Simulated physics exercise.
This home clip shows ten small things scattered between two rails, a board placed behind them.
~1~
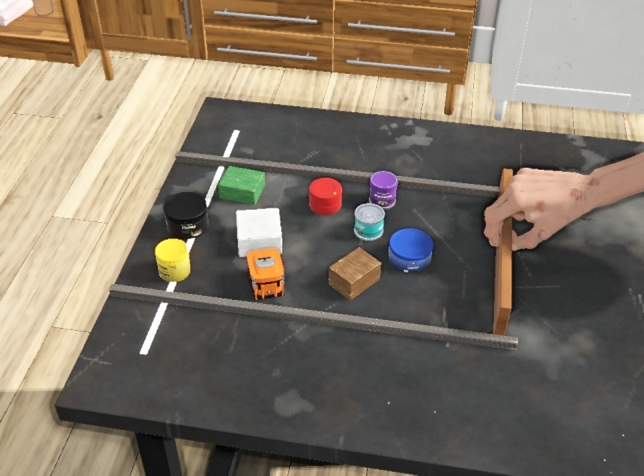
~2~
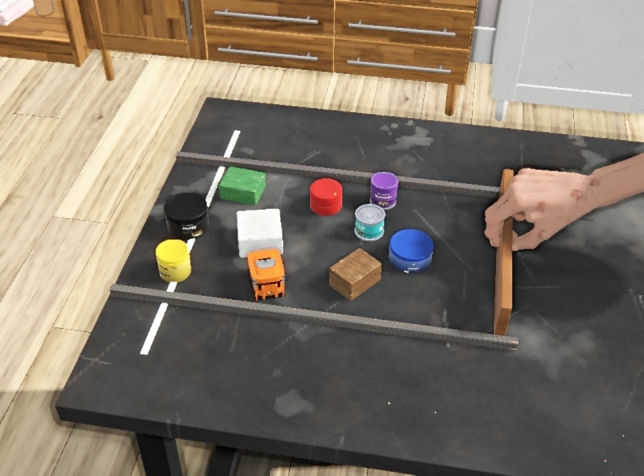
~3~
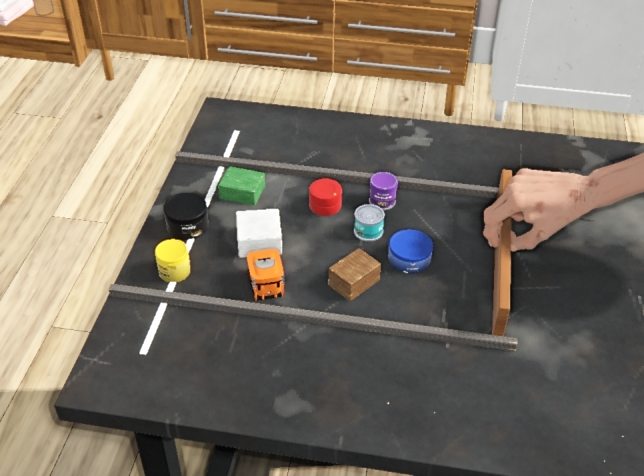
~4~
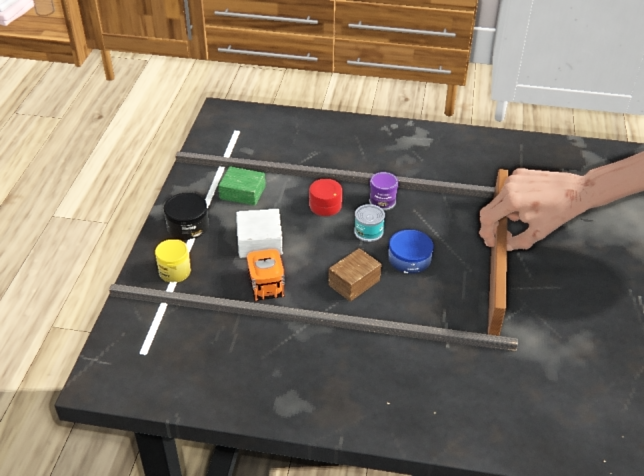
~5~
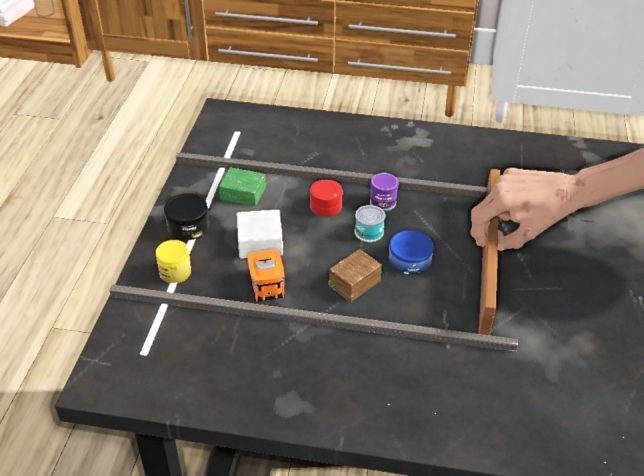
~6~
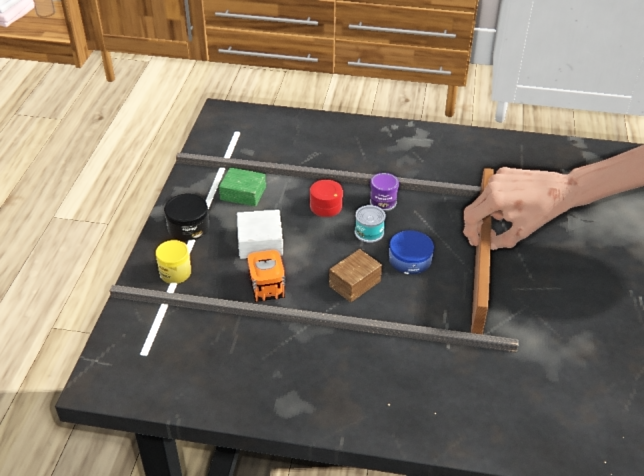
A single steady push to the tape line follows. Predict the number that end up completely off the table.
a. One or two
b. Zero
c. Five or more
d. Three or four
Three or four.
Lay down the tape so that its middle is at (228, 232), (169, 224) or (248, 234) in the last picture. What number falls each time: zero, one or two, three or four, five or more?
Lab note - count per position: Either one or two; at least five; zero.
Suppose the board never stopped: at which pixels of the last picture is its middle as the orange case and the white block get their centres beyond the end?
Roughly (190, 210); roughly (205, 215).
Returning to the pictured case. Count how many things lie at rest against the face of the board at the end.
At rest, 5 are in contact.
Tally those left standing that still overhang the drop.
Count of overhanging things: 2.
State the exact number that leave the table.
Taken together, the number is 3.
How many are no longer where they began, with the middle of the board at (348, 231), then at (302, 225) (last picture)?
The count reaches 5 first and 7 second.
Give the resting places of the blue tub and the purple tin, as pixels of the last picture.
The blue tub comes to rest at (173, 228), and the purple tin comes to rest at (206, 165).
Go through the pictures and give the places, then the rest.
Black tub (187, 216); yellow tub (173, 261); green block (242, 185); board (504, 248); tape (197, 226), in the first picture.
Yellow tub (174, 261); orange case (266, 274), in the second picture.
Green block (242, 186); turquoise pot (369, 223), in the third picture.
Black tub (187, 217); brown block (355, 274), in the fourth picture.
Yellow tub (174, 262); white block (260, 234), in the fifth picture.
Black tub (187, 218); yellow tub (174, 262); green block (243, 187); board (483, 247); tape (197, 228), in the sixth picture.
Soon after, none off yet; black tub at rest near (187, 218); yellow tub at rest near (174, 262); green block at rest near (243, 187).
Then, none off yet; black tub moving near (178, 216); yellow tub at rest near (174, 262); green block at rest near (240, 186).
At rest, the number that fall off is three or four; fallen, white block, yellow tub and black tub.
